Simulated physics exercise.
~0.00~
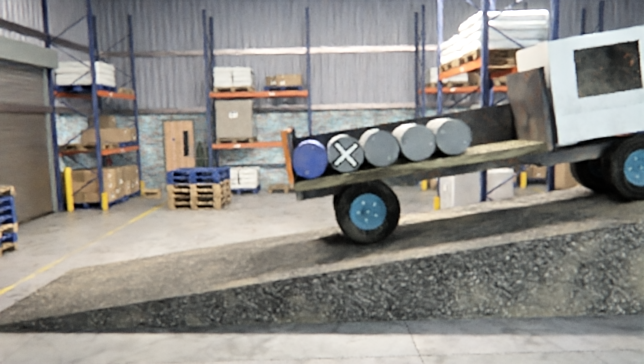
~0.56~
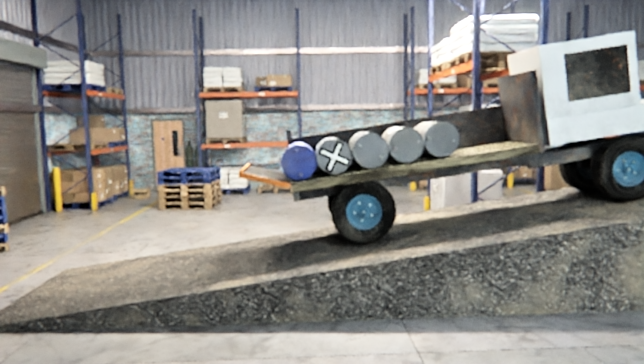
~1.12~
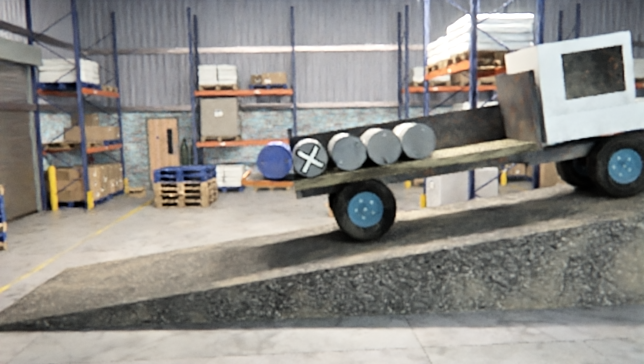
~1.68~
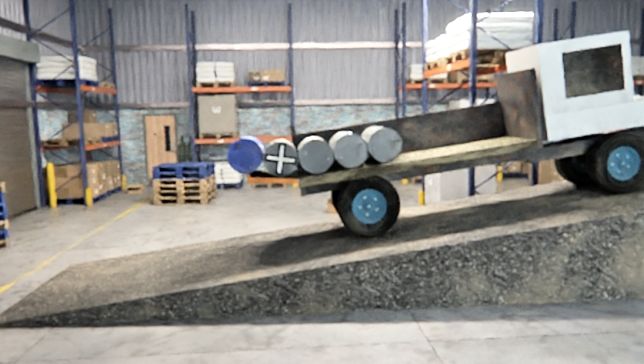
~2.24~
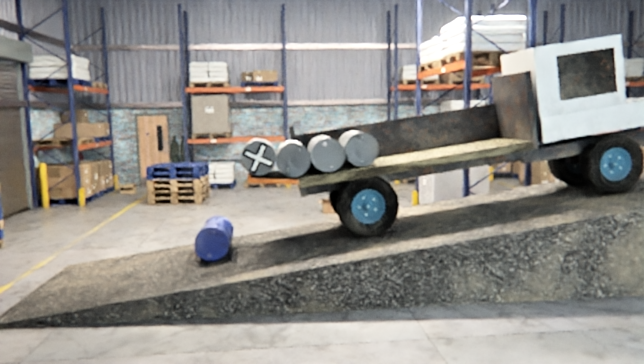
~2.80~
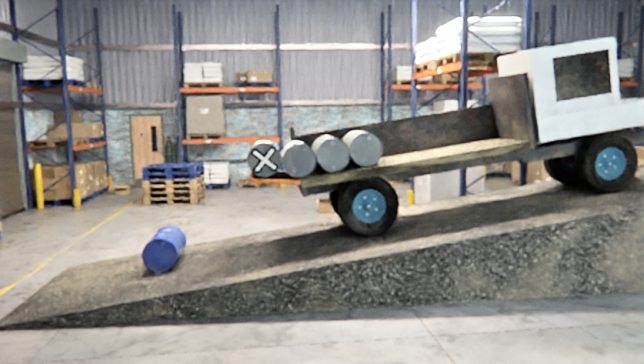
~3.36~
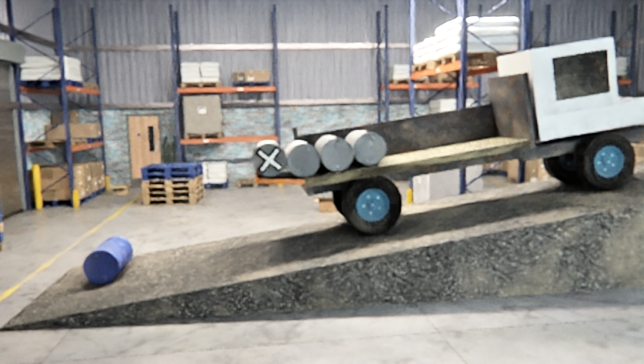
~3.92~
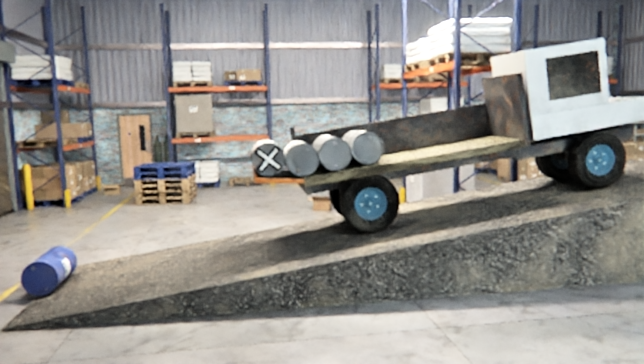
A blue drum leads a row of grey ones rolling left along a sloping truck bed as the tailgate drops, then falls off and rolls down the ramp to its lower end, while the white-crossed drum and the others stop at the bed's tail.
